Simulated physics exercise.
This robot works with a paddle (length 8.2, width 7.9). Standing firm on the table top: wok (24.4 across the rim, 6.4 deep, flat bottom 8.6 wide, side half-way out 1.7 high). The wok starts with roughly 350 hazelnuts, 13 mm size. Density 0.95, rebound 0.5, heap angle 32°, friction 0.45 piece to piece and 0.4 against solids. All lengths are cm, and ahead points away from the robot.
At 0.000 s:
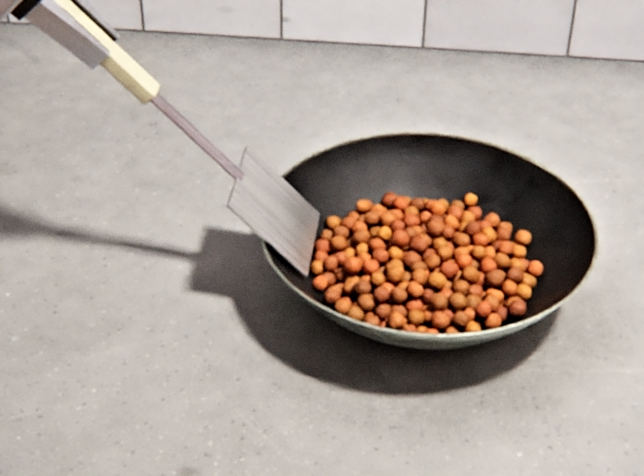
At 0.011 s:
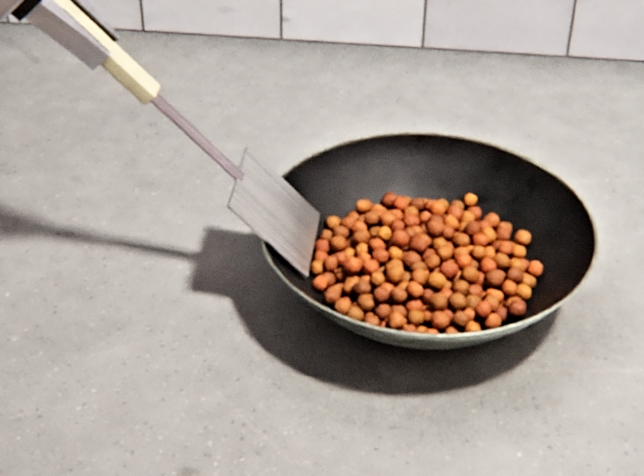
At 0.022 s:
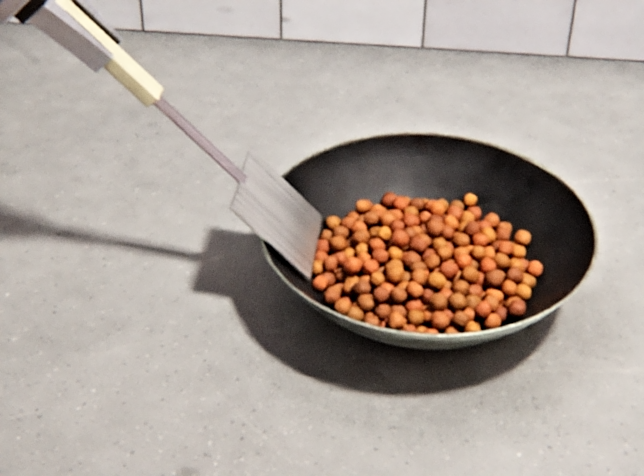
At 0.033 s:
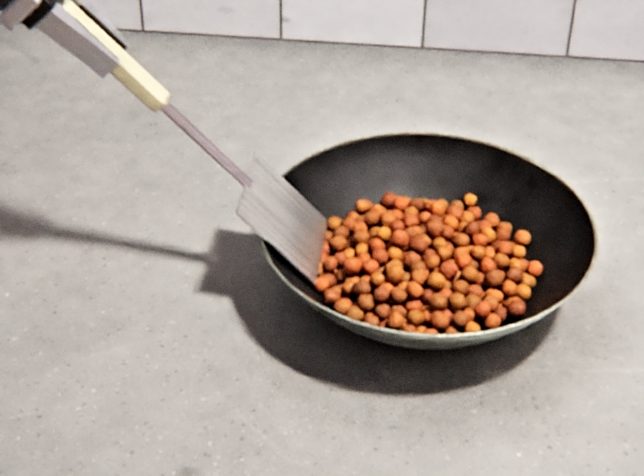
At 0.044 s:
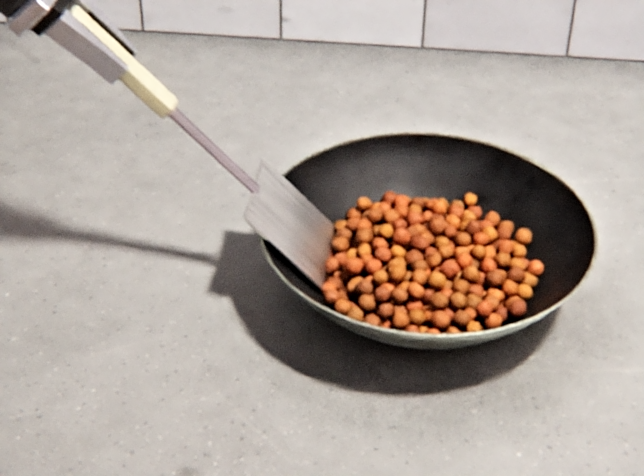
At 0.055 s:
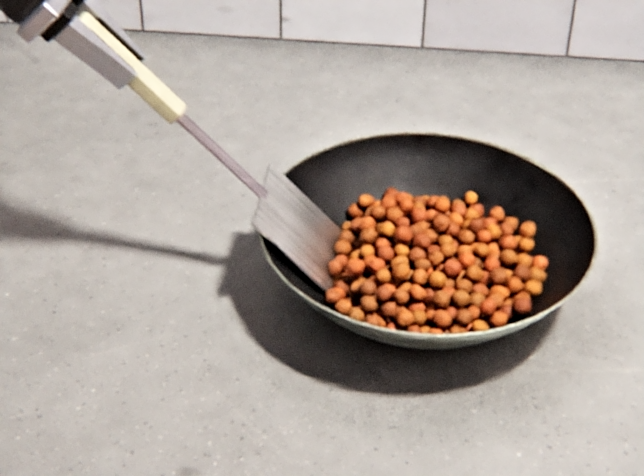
On a speckled grey countertop with white tiles along the back, the scene is viewed from slightly above by a still camera. A dark wok with a pale outer rim sits right of centre, holding a heap of round orange-brown hazelnuts, while a flat grey paddle with a cream-coloured section slants in from the upper left. The robot's paddle slides slowly right and slightly down, nudging the nuts a little rightward.
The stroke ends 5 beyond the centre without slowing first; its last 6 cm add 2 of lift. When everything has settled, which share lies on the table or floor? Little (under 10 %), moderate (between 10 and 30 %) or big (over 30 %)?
Answer: Little; under 10 % of the hazelnuts finish on the table or floor.
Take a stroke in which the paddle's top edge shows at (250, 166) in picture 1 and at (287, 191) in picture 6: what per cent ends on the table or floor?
Some 20 per cent.
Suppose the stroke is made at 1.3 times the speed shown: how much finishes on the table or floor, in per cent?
Some 5 per cent.
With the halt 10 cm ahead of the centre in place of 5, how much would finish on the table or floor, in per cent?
Then about 40 per cent.
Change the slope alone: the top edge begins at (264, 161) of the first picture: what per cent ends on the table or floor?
Some 5 per cent.
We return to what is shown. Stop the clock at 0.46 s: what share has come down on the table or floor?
Some 5 per cent.
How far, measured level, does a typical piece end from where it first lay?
About 5 cm.
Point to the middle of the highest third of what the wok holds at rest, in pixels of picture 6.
At about (529, 241).
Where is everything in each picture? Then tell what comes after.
The first picture shows paddle top edge at (237, 174), sloping 47°; upper third of the load around (426, 257), from x 320 to 535, top at y 200; 350 in the wok.
The second picture shows paddle top edge at (238, 175), sloping 47°; upper third of the load around (425, 257), from x 320 to 535, top at y 200.
The third picture shows paddle top edge at (240, 177), sloping 47°; upper third of the load around (425, 257), from x 320 to 535, top at y 200.
The fourth picture shows paddle top edge at (246, 182), sloping 47°; upper third of the load around (425, 257), from x 320 to 535, top at y 200.
The fifth picture shows paddle top edge at (254, 187), sloping 47°; upper third of the load around (427, 255), from x 325 to 535, top at y 200.
The sixth picture shows paddle top edge at (261, 193), sloping 47°; upper third of the load around (433, 254), from x 330 to 540, top at y 195; 350 in the wok.
By 0.14 s, sloping 47°, highest piece 6 above the table; 350 in the wok.
By 0.22 s, sloping 47°, highest piece 7 above the table; 350 in the wok.
By 0.46 s, sloping 47°, highest piece 8 above the table; 336 in the wok, 12 on the table or floor, 2 on the blade or in flight.
By 1.51 s, sloping 47°, highest piece 7 above the table; 335 in the wok, 15 on the table or floor.
Final count, 335 in the wok, 15 on the table or floor. That is 4 % on the table or floor.
